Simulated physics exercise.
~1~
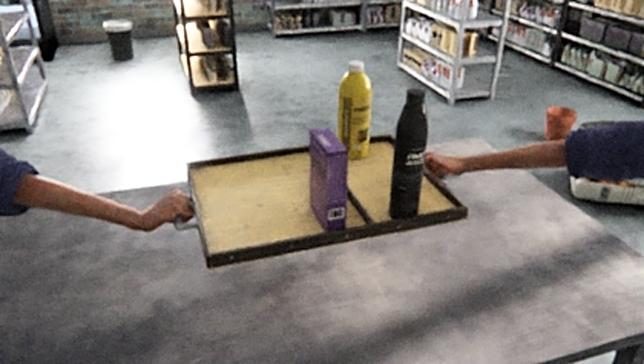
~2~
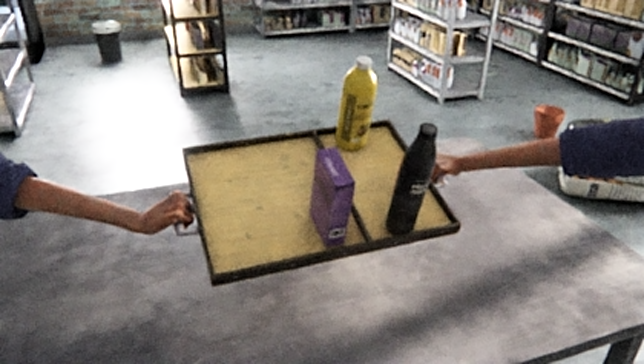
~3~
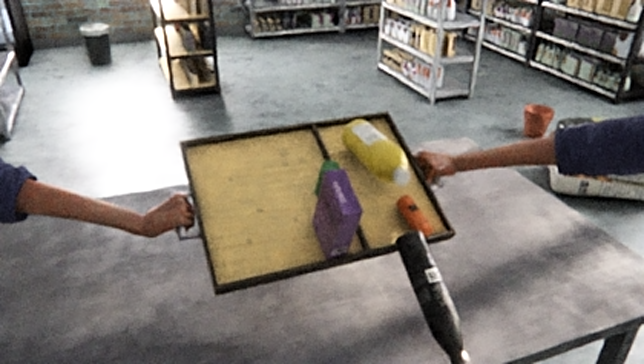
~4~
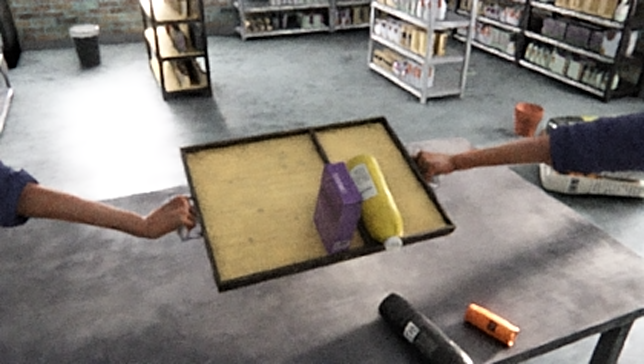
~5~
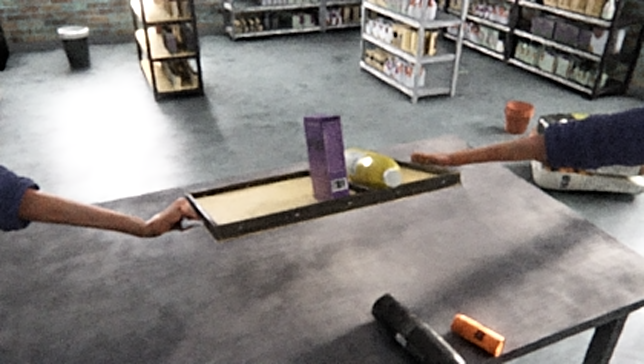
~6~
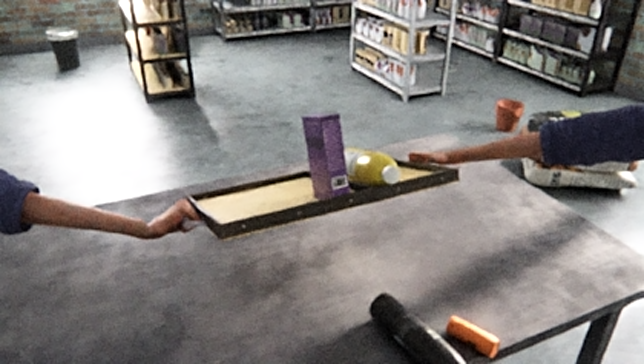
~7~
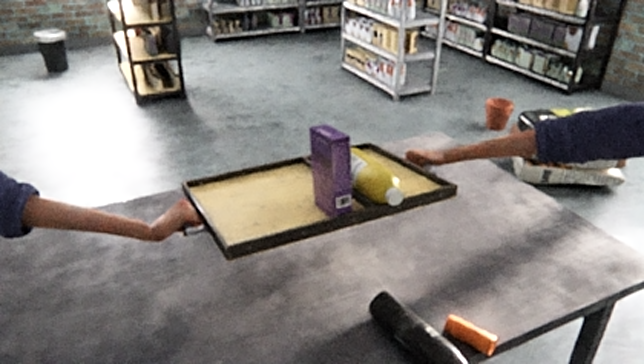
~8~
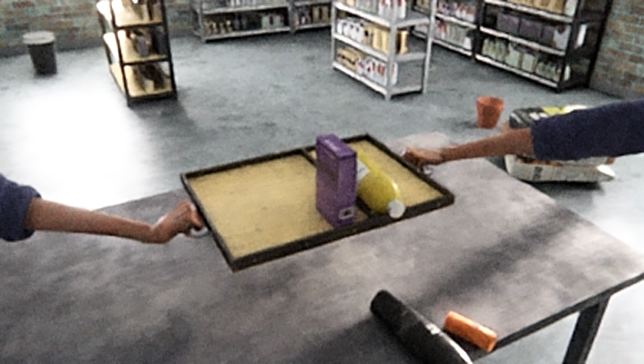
The clip opens on two hands holding a shallow rimmed tray above a grey table in a room lined with shelves, with a purple packet, a yellow bottle and a black bottle standing on it. The hands tip the near edge down, and the black bottle leans, then pitches over the rim headfirst. A small orange shaker follows it onto the table, while the yellow bottle topples and slides against the packet. The hands then swing the tray the other way, far edge down, before easing it back. Finally the packet stands upright beside the fallen yellow bottle.
